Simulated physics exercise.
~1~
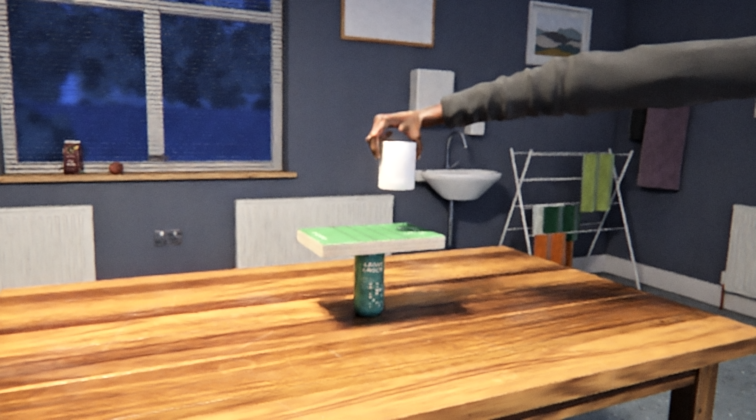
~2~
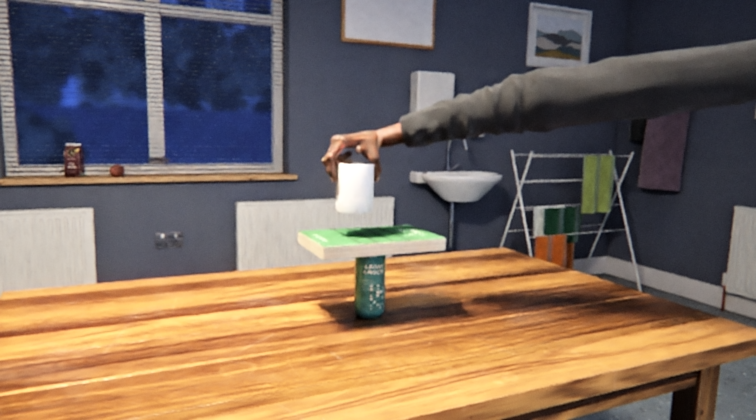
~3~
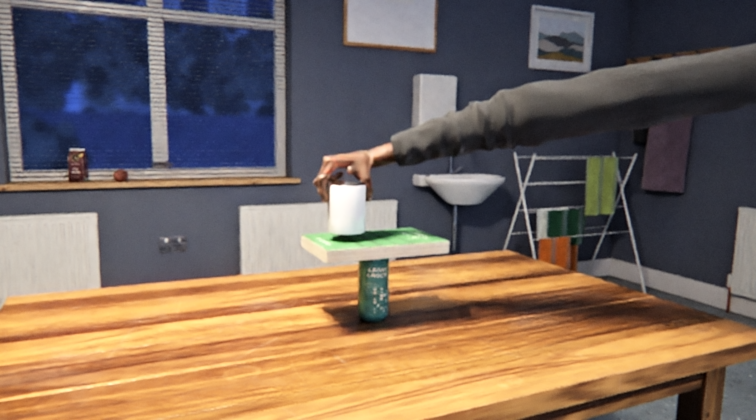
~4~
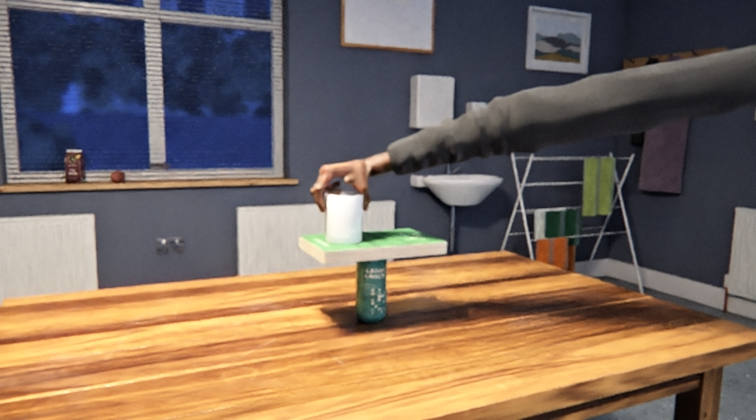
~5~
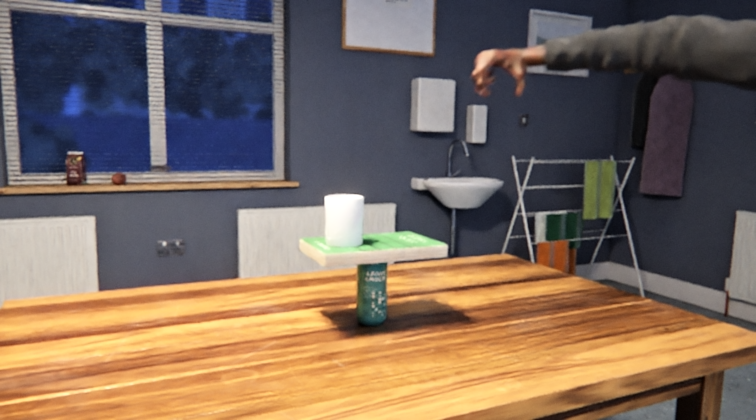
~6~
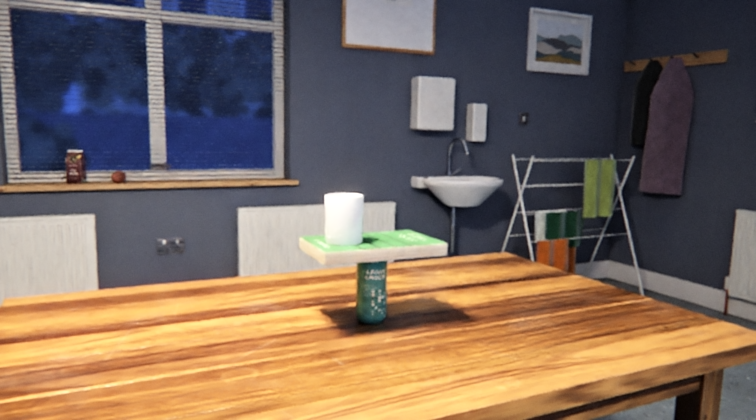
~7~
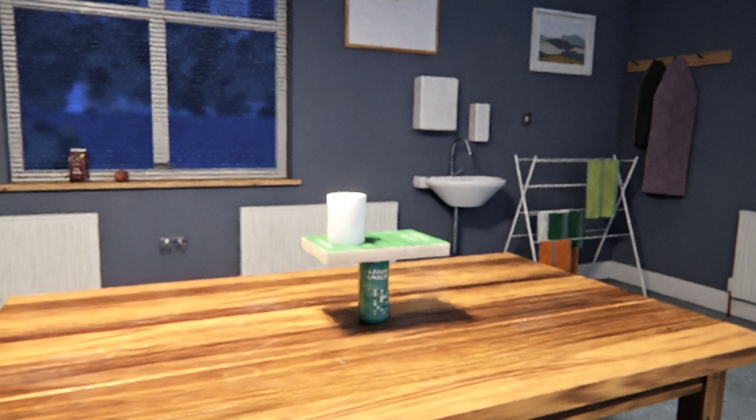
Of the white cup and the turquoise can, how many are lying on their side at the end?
None of them are. The white cup and the turquoise can are both still upright at the end.
